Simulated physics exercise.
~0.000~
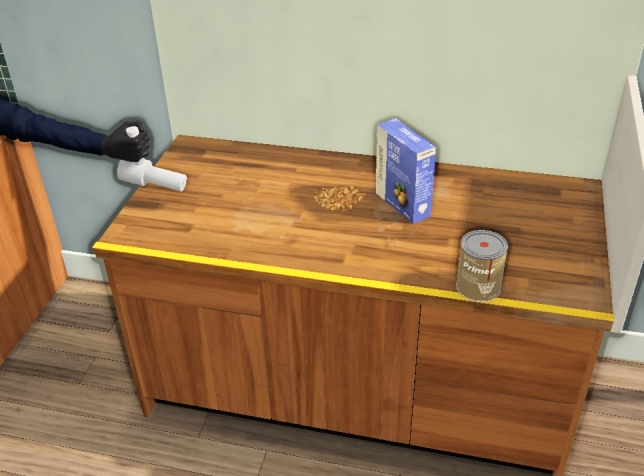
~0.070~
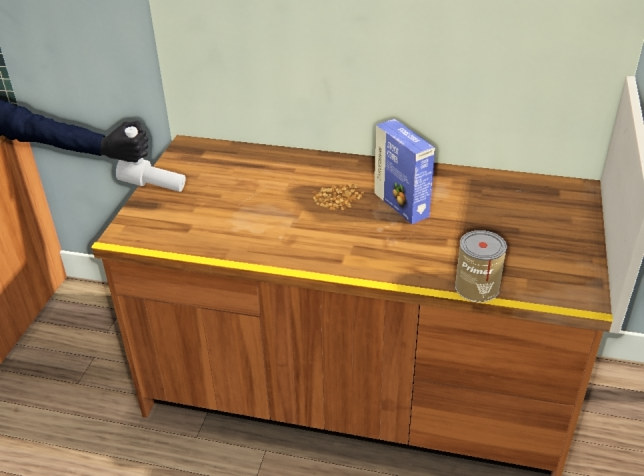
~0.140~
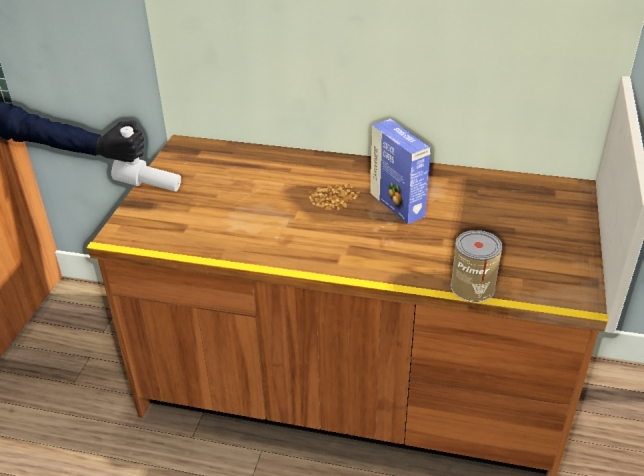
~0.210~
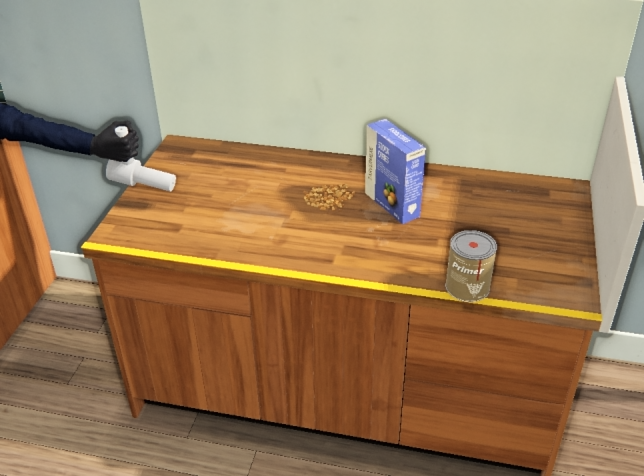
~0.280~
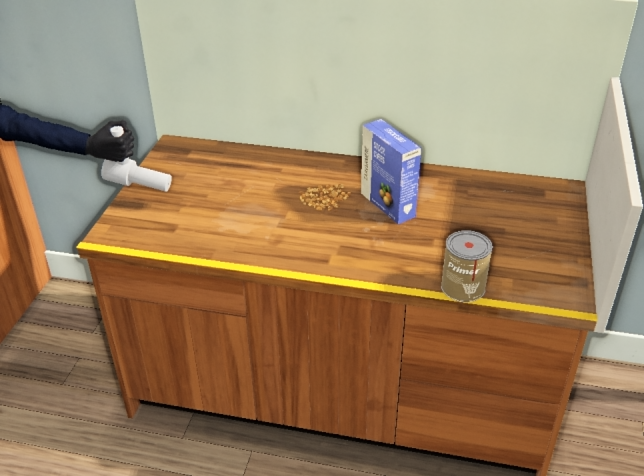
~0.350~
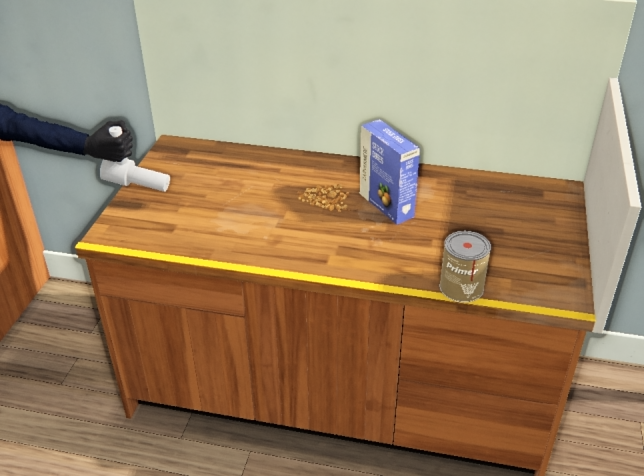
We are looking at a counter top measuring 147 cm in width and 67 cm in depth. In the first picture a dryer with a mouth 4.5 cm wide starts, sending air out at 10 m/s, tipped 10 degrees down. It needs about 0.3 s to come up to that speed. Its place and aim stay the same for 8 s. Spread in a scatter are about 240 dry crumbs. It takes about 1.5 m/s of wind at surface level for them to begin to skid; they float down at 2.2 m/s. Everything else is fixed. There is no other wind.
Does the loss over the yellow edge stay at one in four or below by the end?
The quarter limit holds.
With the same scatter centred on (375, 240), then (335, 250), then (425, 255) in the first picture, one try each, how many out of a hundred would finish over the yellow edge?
Going through the three spots in order, you'd get 60 percent, 80 percent and 70 percent.
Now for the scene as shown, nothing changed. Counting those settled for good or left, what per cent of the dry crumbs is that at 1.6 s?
About 30 %.
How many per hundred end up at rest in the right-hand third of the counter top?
Roughly 3 in a hundred.
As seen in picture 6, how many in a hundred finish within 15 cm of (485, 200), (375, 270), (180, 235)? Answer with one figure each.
In order: About 0 %, then 0 %, then 0 %.
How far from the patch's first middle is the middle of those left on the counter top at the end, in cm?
Distance: Approx. 15 cm.
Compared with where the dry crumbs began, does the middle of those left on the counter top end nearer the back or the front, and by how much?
It has moved to the far side by around 10 cm.
After 1.6 s, 0 % are over the yellow edge; the middle of those still in play is near (361, 193); 29 % have settled or left.
After 2.6 s, 0 % are over the yellow edge; the middle of those still in play is near (363, 190); 35 % have settled or left.
After 4.4 s, 1 % are over the yellow edge; the middle of those still in play is near (365, 184); 44 % have settled or left.
After 8.0 s, at the end, 2 % are over the yellow edge; the middle of those still in play is near (372, 185).
